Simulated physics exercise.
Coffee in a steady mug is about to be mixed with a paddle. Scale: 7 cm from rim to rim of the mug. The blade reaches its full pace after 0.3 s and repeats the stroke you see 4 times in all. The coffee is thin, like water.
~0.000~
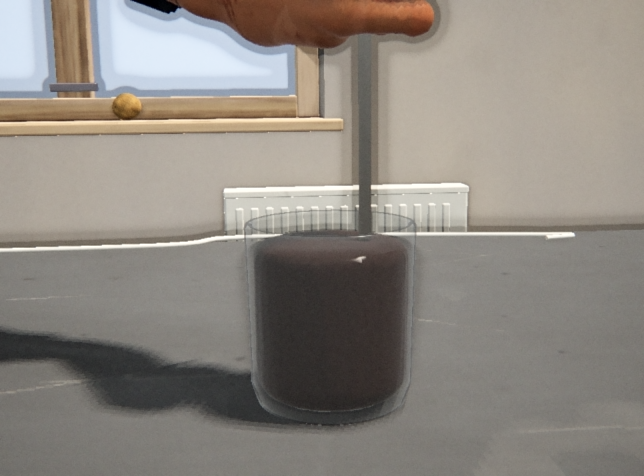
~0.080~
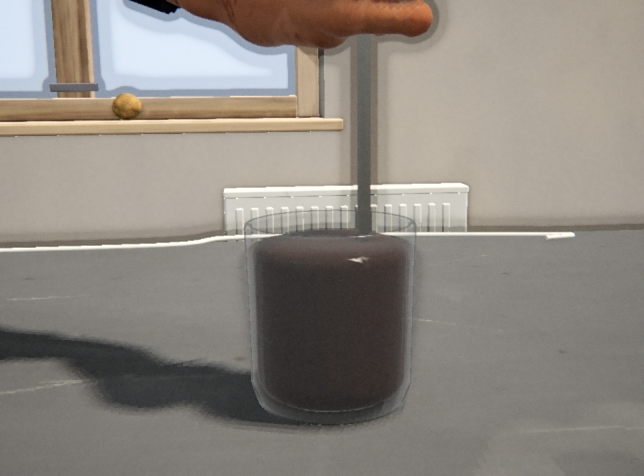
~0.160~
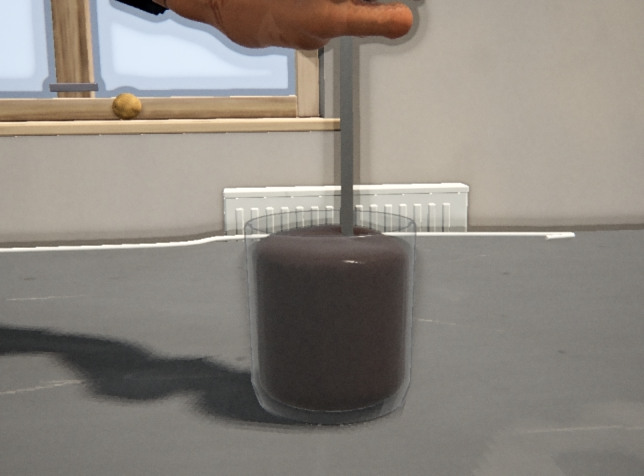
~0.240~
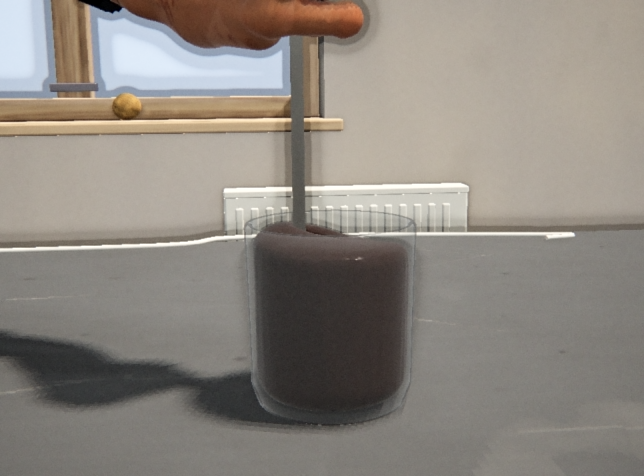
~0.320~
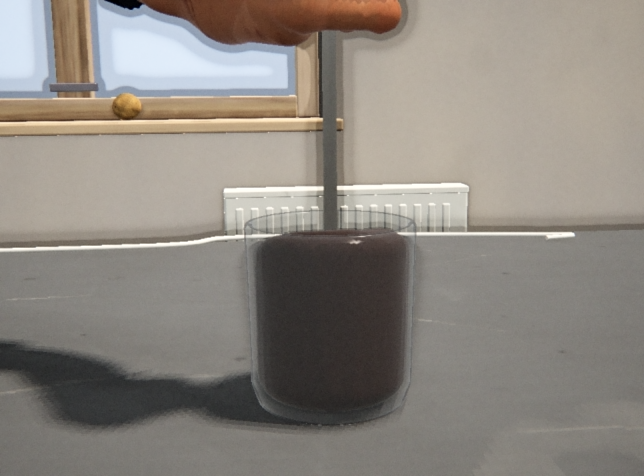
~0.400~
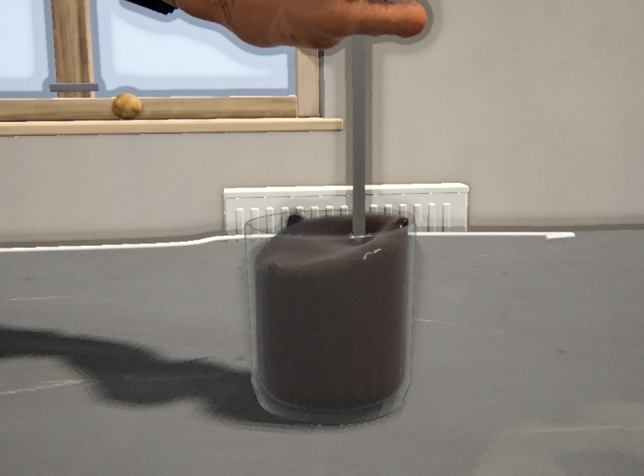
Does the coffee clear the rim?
This mug slops over.
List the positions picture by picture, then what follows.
In the first picture, the stem is at (365, 86); surface from (251, 247) to (405, 243); the rim runs from (248, 230) to (411, 225).
In the second picture, the stem is at (364, 86); surface from (252, 247) to (407, 243).
In the third picture, the stem is at (346, 86); surface from (253, 245) to (408, 246).
In the fourth picture, the stem is at (297, 87); surface from (252, 235) to (408, 245).
In the fifth picture, the stem is at (329, 86); surface from (255, 238) to (406, 233).
In the sixth picture, the stem is at (359, 86); surface from (252, 255) to (406, 220).
By 0.62 s 2 ml is over the rim.
By 0.83 s 5 ml is over the rim.
By 1.04 s 6 ml is over the rim.
By 1.26 s 7 ml is over the rim.
At rest 7 ml is over the rim.
